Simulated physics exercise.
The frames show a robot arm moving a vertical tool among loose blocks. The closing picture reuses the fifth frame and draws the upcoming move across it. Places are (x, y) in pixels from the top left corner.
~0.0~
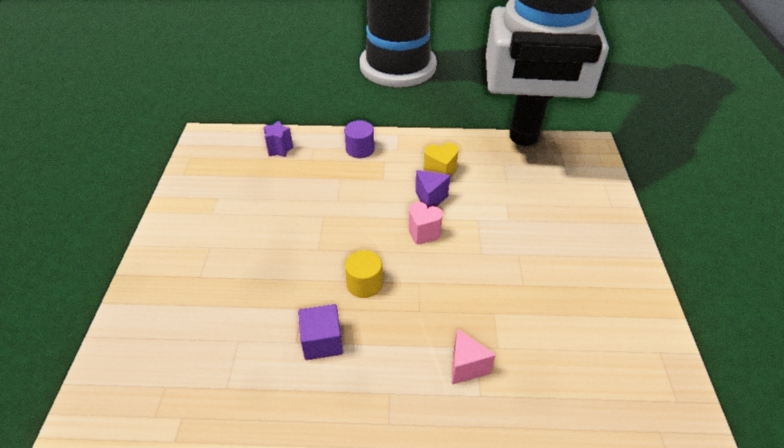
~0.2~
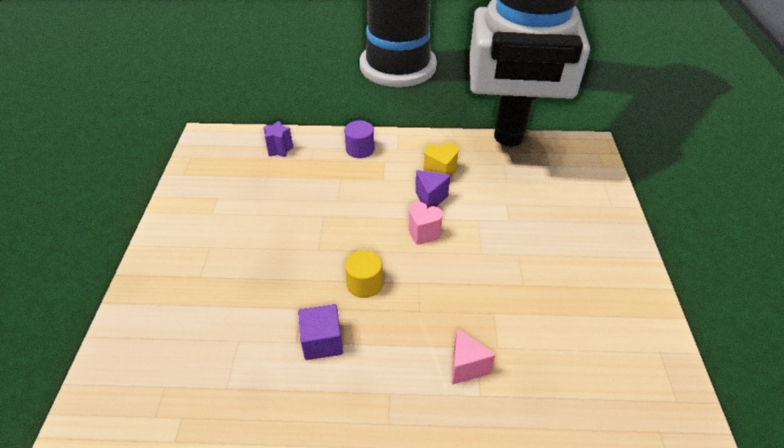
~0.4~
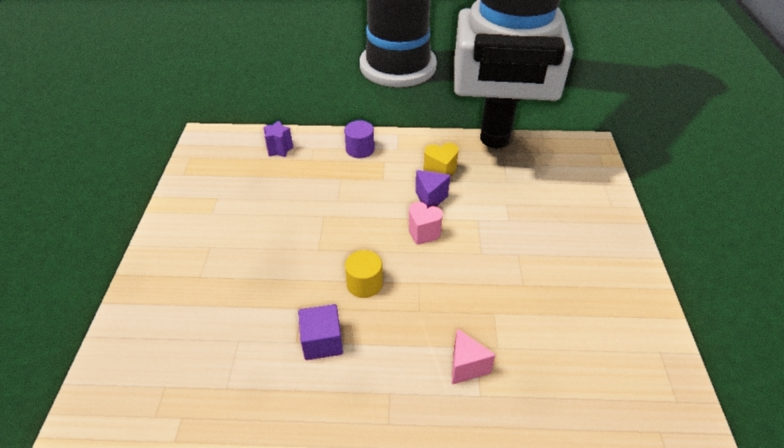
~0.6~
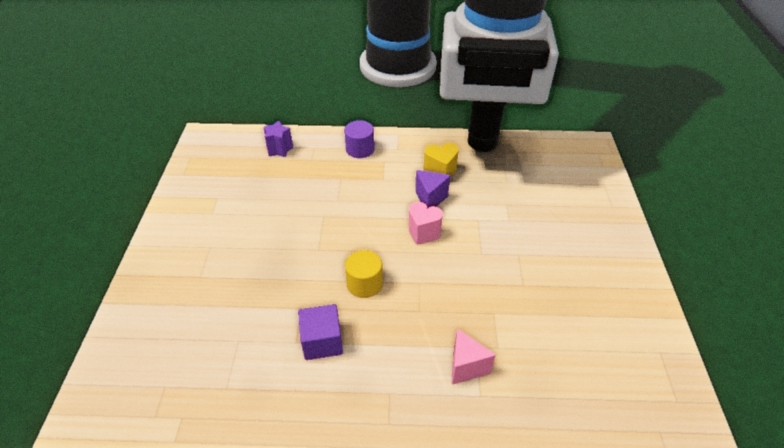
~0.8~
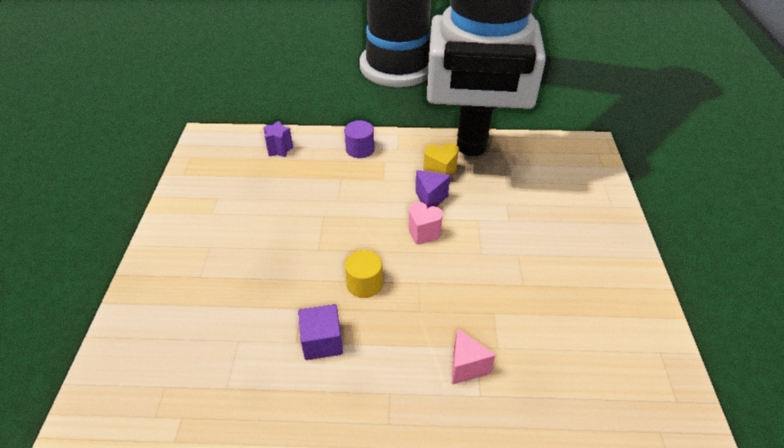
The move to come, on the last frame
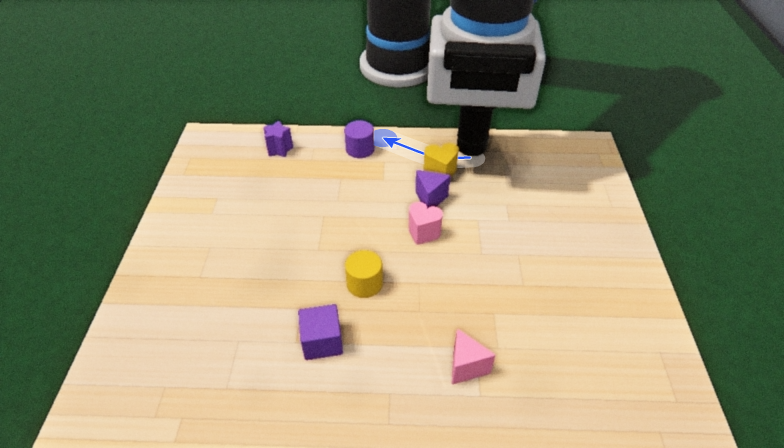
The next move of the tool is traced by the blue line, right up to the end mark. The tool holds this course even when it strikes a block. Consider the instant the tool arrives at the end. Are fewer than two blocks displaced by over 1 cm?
Short answer: Yes.
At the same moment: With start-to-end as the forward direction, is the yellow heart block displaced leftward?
The answer is yes.
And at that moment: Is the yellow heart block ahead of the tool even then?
No - that is not the case.
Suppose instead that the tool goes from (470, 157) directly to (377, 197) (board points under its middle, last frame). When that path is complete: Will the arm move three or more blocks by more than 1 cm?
It seems not.
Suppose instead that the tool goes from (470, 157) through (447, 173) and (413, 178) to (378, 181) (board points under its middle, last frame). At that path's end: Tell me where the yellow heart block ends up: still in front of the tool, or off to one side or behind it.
When the path ends, it will sit ahead of the tool.
The line goes from (470, 157) via (438, 157) and (409, 148), ending at (383, 138).
The first path, step by step. One third of the way, tool (439, 147); yellow heart block (429, 156), turned 40° anticlockwise.
Two thirds of the way, tool (409, 138); yellow heart block (429, 156), turned 45° anticlockwise.
At the end, tool (383, 128); purple cylinder unmoved; yellow heart block (429, 156), turned 45° anticlockwise.
